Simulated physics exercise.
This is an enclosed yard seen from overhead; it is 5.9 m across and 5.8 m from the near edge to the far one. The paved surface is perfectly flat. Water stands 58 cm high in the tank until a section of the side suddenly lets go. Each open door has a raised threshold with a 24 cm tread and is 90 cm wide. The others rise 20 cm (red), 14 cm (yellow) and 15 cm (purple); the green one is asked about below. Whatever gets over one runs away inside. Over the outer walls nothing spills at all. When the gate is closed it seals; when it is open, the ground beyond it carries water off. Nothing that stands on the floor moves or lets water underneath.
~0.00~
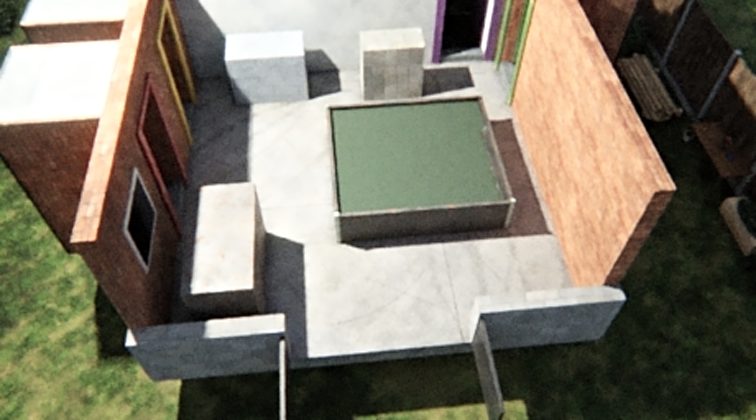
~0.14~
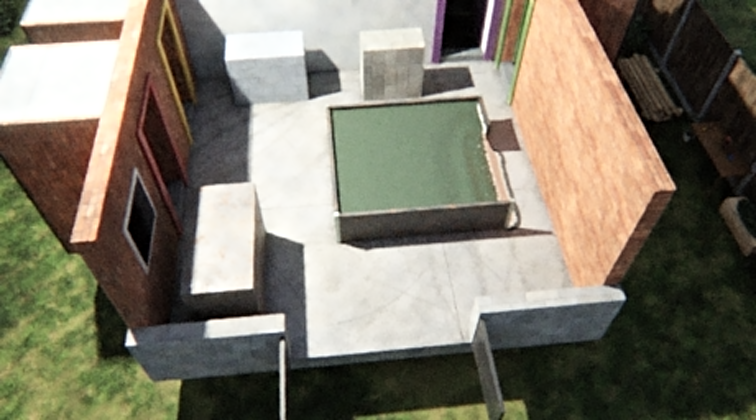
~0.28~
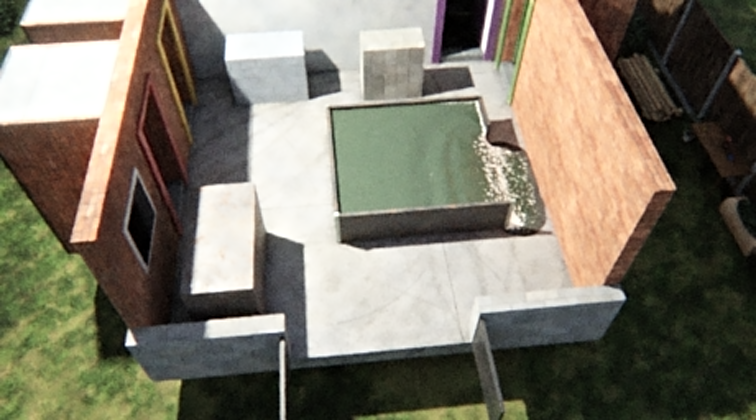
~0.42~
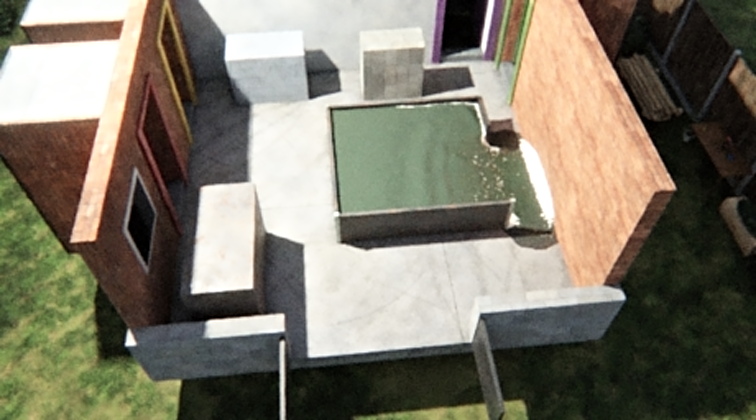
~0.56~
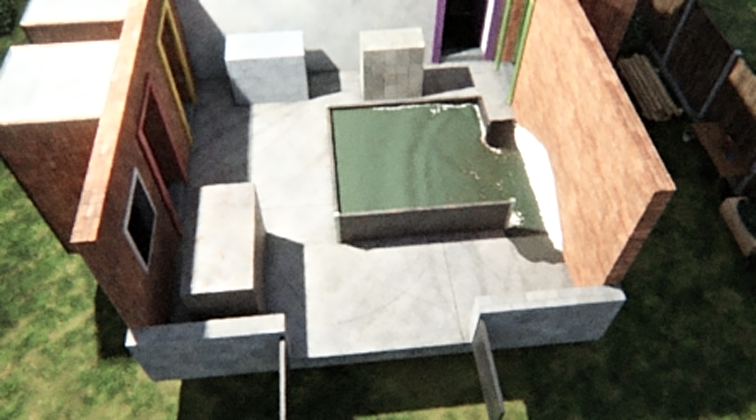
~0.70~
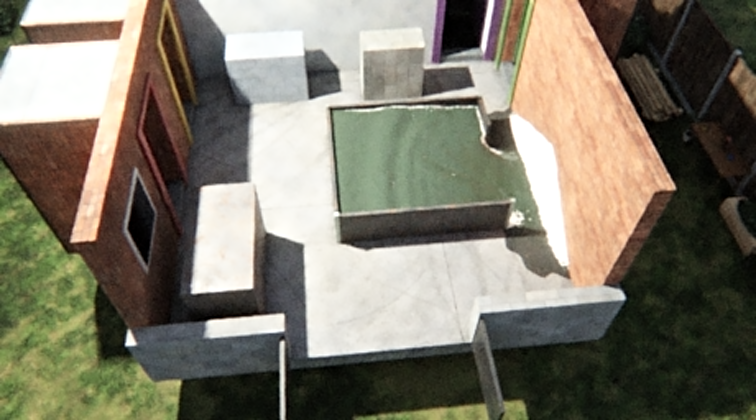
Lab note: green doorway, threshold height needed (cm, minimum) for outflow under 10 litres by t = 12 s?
Approx. 16 cm.
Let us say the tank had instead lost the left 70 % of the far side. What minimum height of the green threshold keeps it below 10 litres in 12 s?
That way, roughly 28 cm.
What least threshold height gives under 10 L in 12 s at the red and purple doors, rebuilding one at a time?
You'd want about 7.0 centimetres at red and about 27 centimetres at purple.
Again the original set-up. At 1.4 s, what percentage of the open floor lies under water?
About 20 per cent.
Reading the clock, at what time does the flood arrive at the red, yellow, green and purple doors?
The red door at 6.0 s, the yellow door at 5.0 s, the green door at 1.0 s, the purple door at 1.6 s.
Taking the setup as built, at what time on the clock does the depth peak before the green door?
It peaks around 8.5 s.
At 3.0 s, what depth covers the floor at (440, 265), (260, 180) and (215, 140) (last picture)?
In that order: 3, 0 and 0 cm.
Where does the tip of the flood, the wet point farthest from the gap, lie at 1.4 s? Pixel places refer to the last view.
Lab note: Front tip approx. (489, 61).
After 1.4 s water covers 20 % of the floor, deepest (48 cm) near (534, 191); 5 cm at the green door, 0 litres in over its 20 cm threshold.
After 3.0 s water covers 50 % of the floor, deepest (36 cm) near (576, 316); 8 cm at the green door, 0 litres in over its 20 cm threshold.
After 12.0 s water covers 95 % of the floor, deepest (16 cm) near (187, 177); 11 cm at the green door, 3 litres in over its 20 cm threshold.
At the green door as built, the water arrived by 1.1 s and peaked near 16 cm at 8.4 s.
With a threshold of 13 cm, 28 litres would have come in within the 12 s; with 18 cm, 5 litres. So under 10 litres takes about 16 cm.
